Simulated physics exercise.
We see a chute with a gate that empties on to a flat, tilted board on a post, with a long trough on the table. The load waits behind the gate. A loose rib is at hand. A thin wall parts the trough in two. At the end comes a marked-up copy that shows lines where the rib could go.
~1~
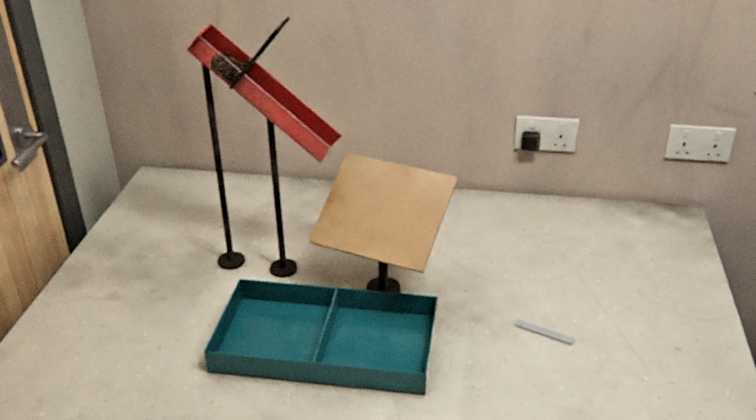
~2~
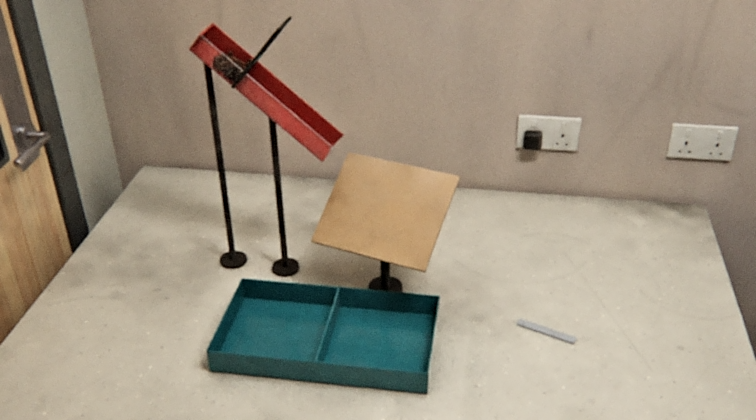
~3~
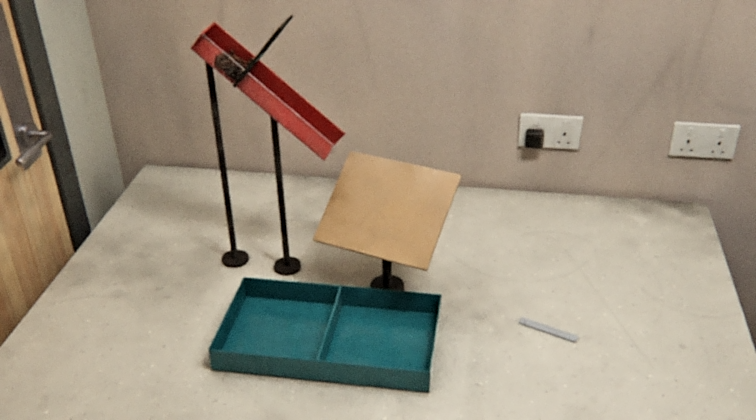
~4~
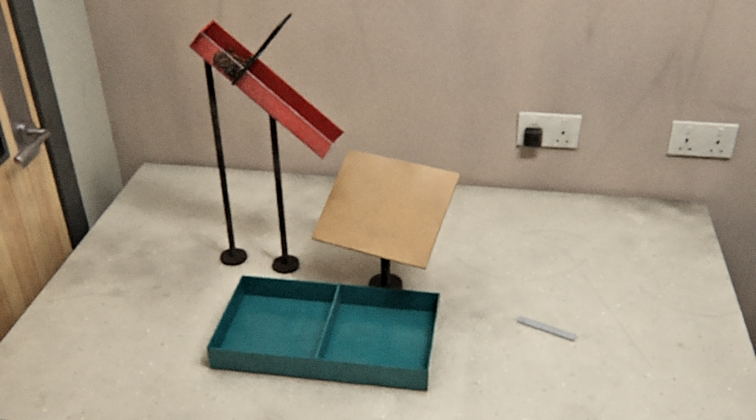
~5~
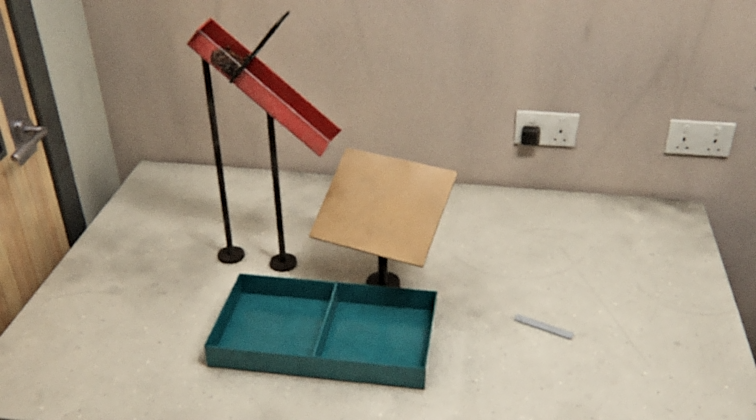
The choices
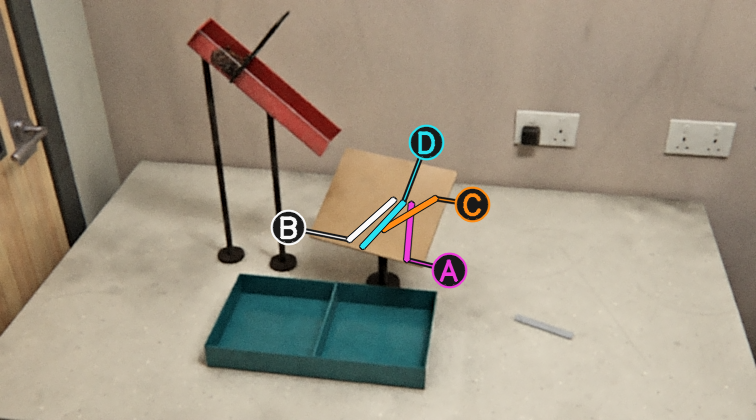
To begin with, a red chute on two black posts slopes down to the right, small dark pieces held behind its gate, above a tilted tan board and a divided teal trough. The view shifts very slightly, but the pieces, gate, board, trough and loose grey strip all stay still.
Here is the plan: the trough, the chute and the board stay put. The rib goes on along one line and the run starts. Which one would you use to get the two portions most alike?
Use line D.
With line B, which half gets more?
Left.
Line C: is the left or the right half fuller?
Right.
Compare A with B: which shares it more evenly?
B it is.
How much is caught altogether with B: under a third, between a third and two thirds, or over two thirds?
Over two thirds.
On the marked copy, line A from (411, 204) to (406, 259); line B from (393, 200) to (349, 239); line C from (435, 198) to (383, 229); line D from (403, 203) to (362, 246).
With A, of what is caught, none at all in the left half, the whole lot in the right.
With B, of what is caught, the bulk in the left half, close to a quarter in the right.
With C, of what is caught, a small share in the left half, the bulk in the right.
With D, of what is caught, close to two thirds in the left half, close to a third in the right.
